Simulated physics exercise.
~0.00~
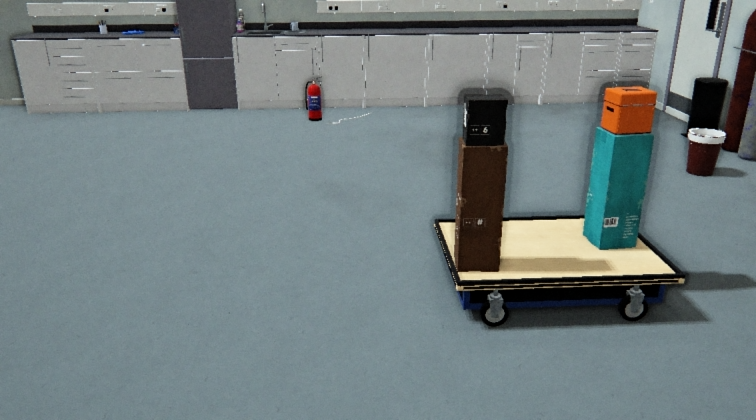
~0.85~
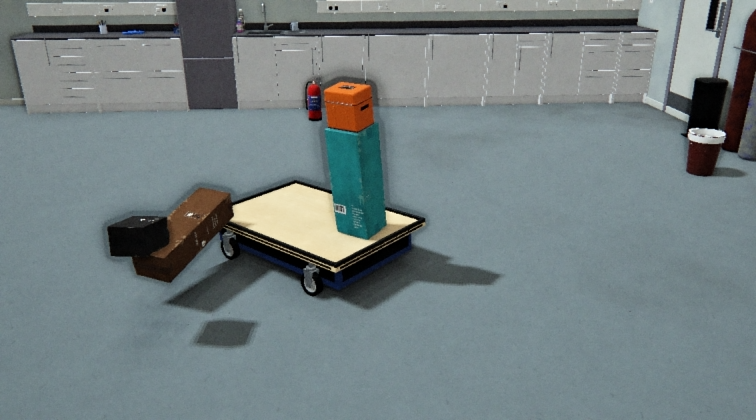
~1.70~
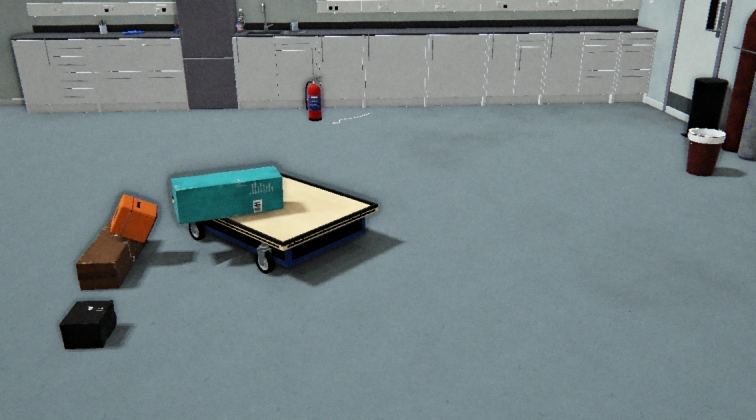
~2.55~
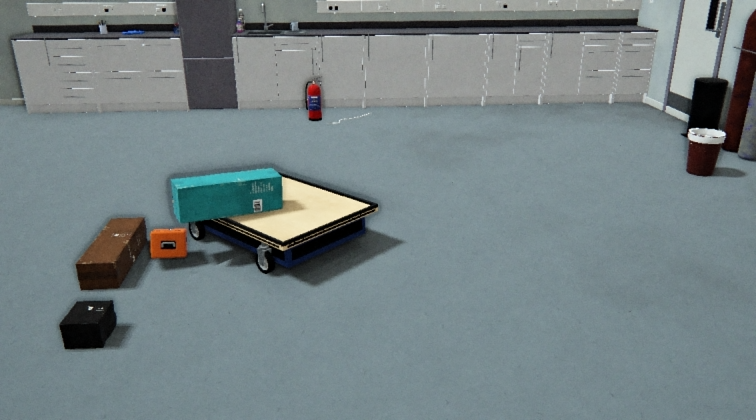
Cart rolling left and turning, spilling brown and black boxes, then orange toolbox, before stopping with turquoise box toppled on deck.
